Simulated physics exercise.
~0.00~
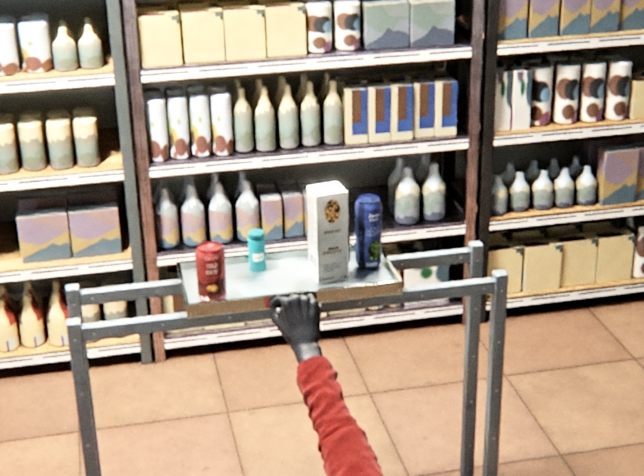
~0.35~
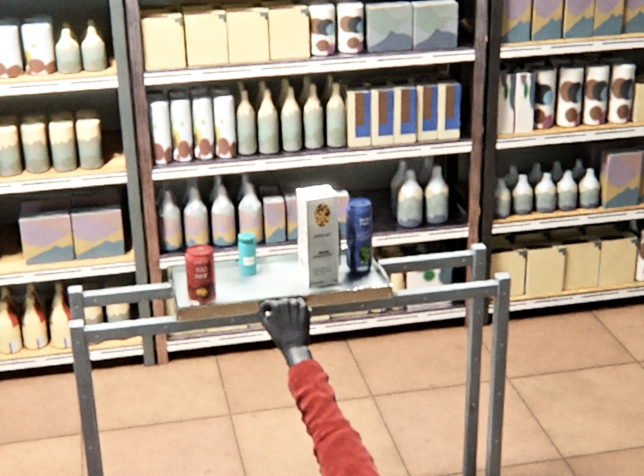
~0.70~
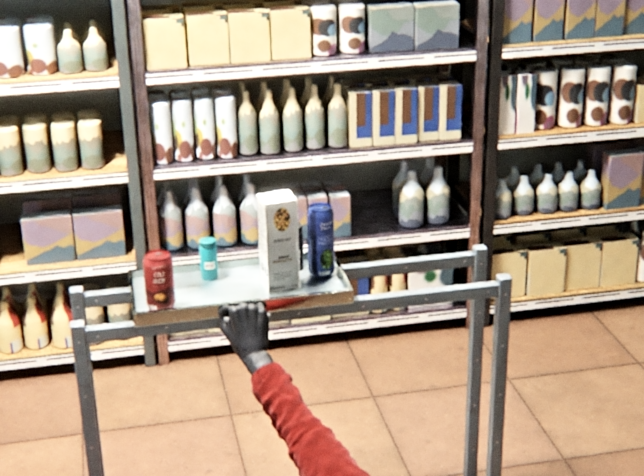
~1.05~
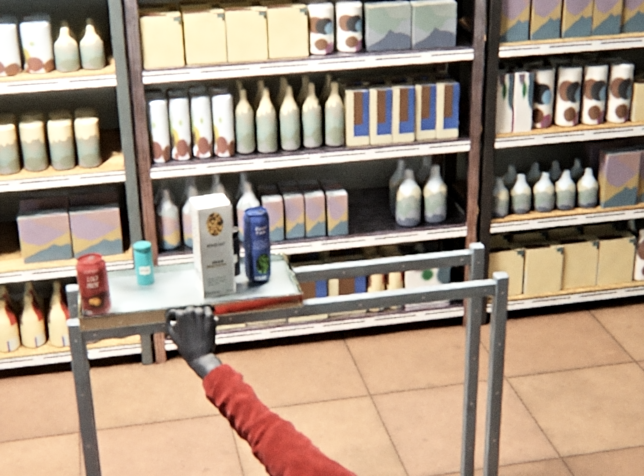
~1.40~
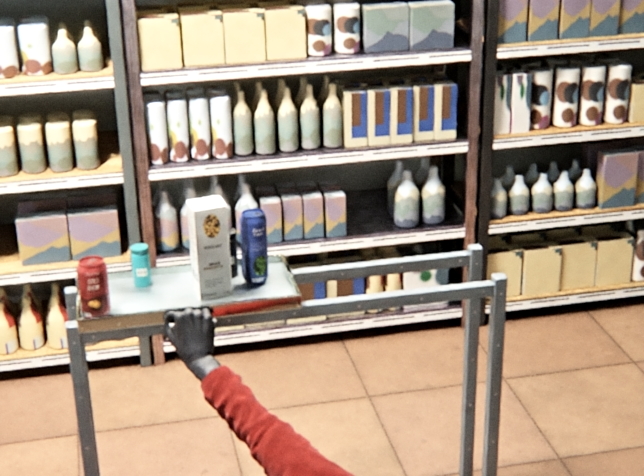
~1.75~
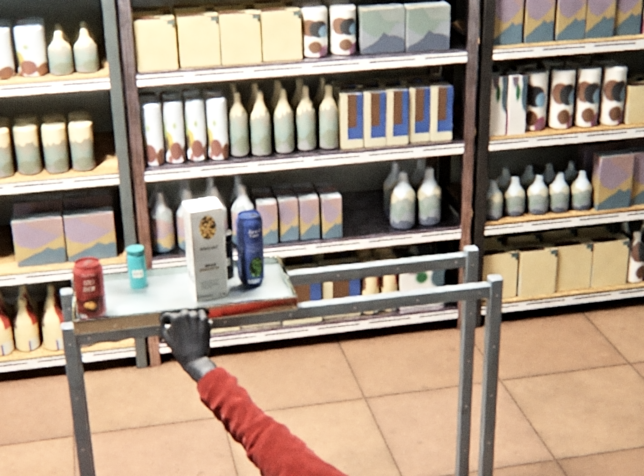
A gloved hand in a red sleeve pushed a tray holding a tall white carton, a red can, a blue can and a small turquoise shaker leftward along a metal frame in a shop, until it stopped at the left end with everything still upright.
